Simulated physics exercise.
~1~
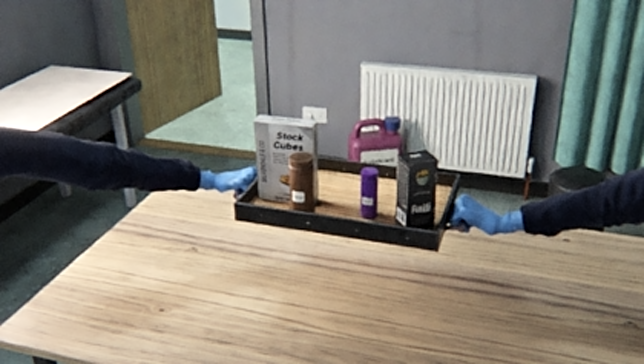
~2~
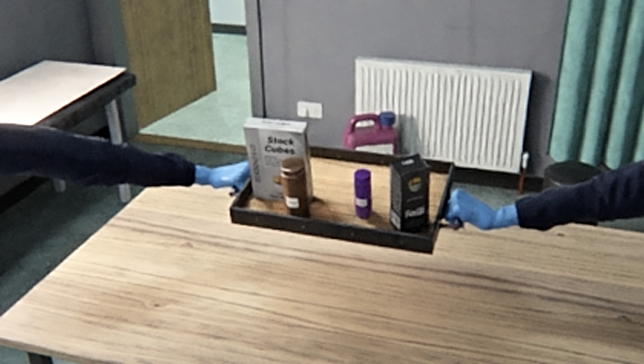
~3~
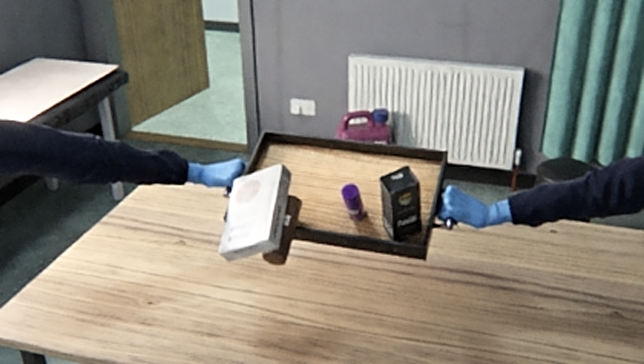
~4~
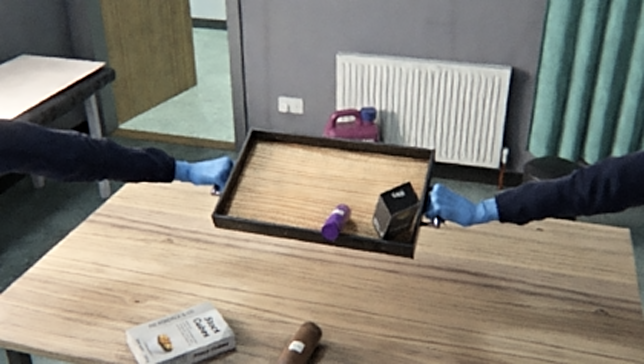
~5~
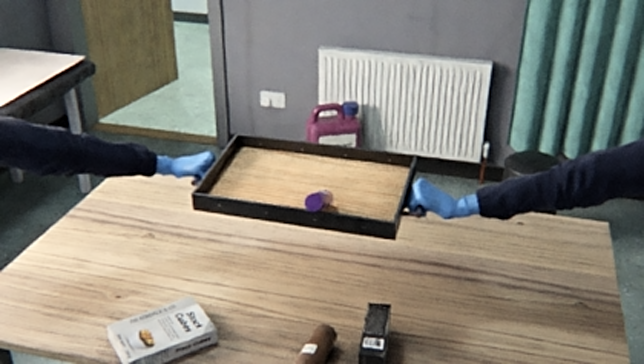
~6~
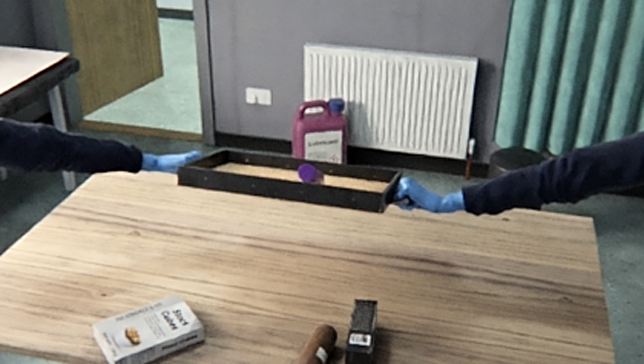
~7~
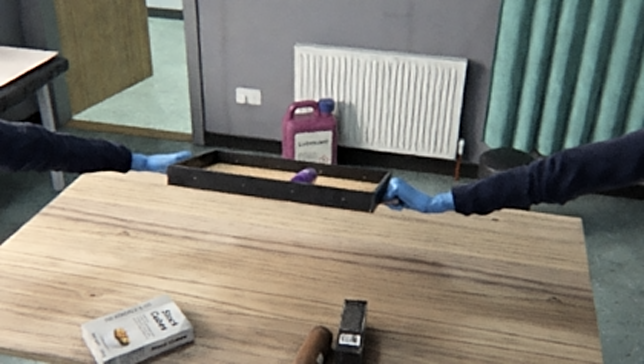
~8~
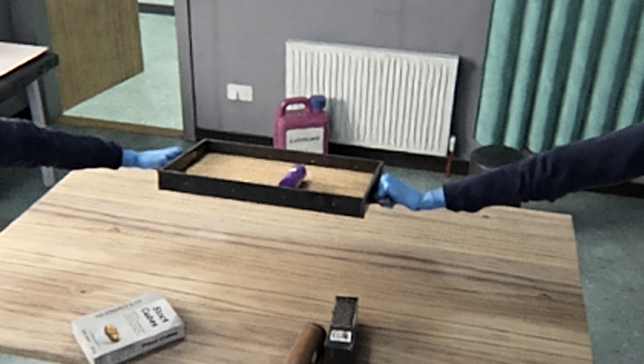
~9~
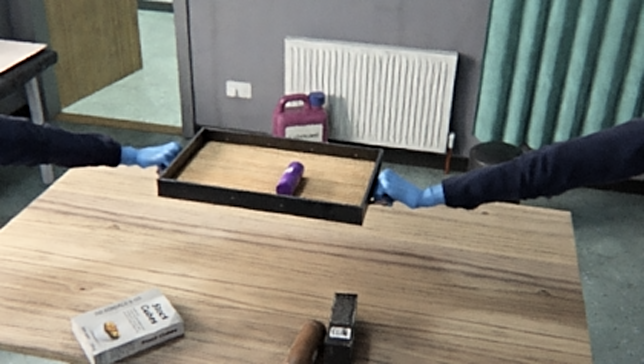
At the start, two blue-gloved hands hold a black-rimmed tray above a wooden table, carrying a white packet, a brown jar, a purple shaker and a black carton, all upright. The hands tip the tray steeply towards the viewer, and the packet and jar topple over the near edge onto the table. The black carton then slides off as well, while the purple shaker falls over but stays aboard. Next the tray tilts the opposite way, then comes back towards level. It ends with the shaker lying on the tray and the other three items on the table.
